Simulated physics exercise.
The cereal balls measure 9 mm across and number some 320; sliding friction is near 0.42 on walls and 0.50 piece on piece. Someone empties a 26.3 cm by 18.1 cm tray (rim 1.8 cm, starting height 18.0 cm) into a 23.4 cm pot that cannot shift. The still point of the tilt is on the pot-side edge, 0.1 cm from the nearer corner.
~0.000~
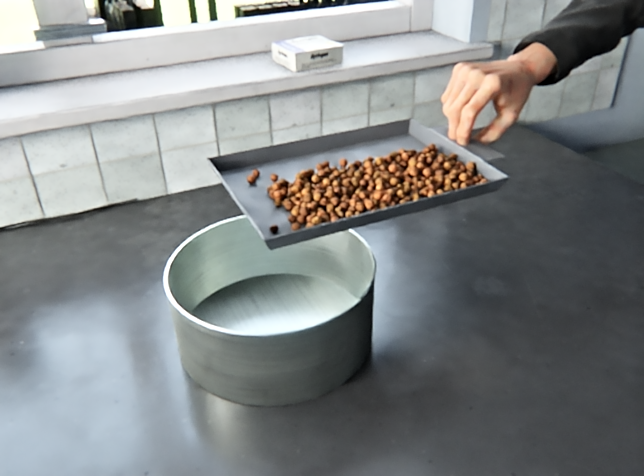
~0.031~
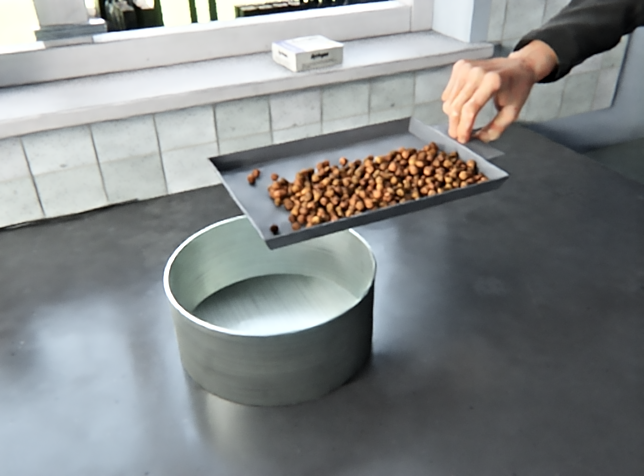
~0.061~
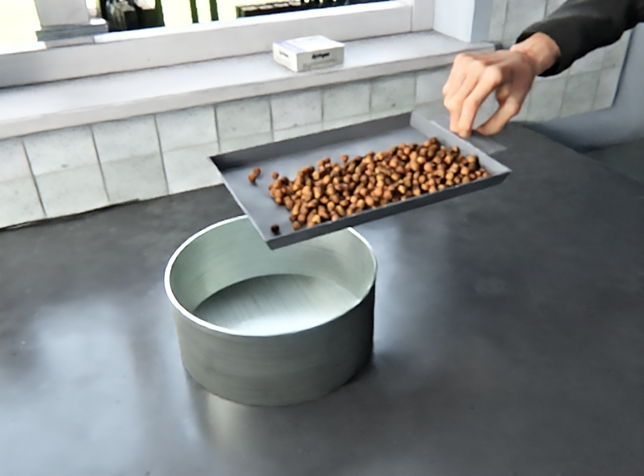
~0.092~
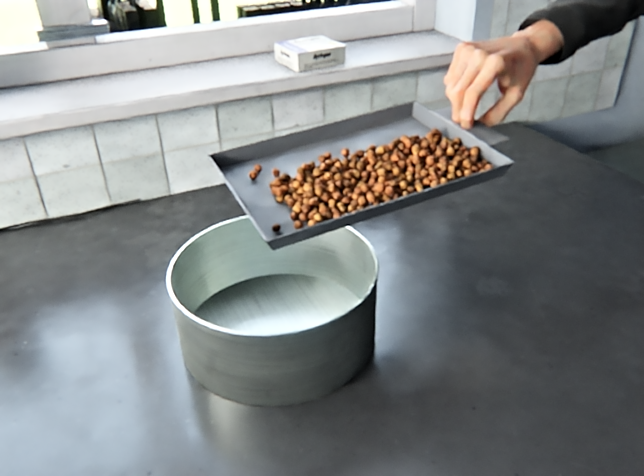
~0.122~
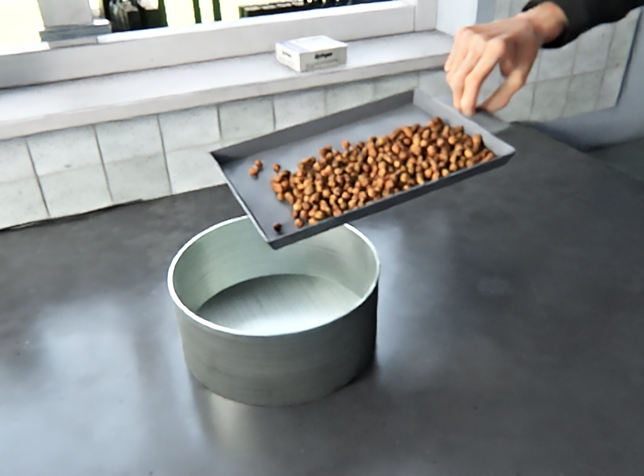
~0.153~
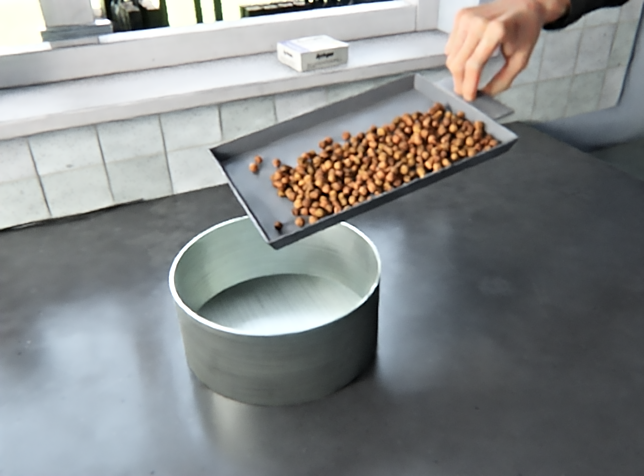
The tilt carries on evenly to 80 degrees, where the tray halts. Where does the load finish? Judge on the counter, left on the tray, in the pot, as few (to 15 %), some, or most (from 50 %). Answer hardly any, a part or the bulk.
Counter: The bulk, tray: Hardly any, pot: A part.
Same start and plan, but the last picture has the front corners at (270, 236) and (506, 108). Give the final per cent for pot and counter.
Pot 20, counter 75.
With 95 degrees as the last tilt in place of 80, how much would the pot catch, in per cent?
Then about 15 per cent.
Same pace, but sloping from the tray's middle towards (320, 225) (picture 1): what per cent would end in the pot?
Some 0 per cent.
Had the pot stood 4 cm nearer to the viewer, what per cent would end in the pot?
Then about 50 per cent.
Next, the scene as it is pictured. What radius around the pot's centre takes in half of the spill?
Some 22 cm.
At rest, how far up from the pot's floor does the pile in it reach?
About 1.0 cm.
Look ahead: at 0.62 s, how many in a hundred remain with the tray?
About 90 per cent.
Then, at 0.43 s, tilt 45 degrees; the tray holds 100 %, the pot 0 %.
After 0.62 s, tilt 68 degrees; the tray holds 90 %, the pot 0 %.
Then, at 0.93 s, tilt 80 degrees; the tray holds 10 %, the pot 15 %.
By 1.9 s all is still; counter 75 %, tray 0 %, pot 20 %.
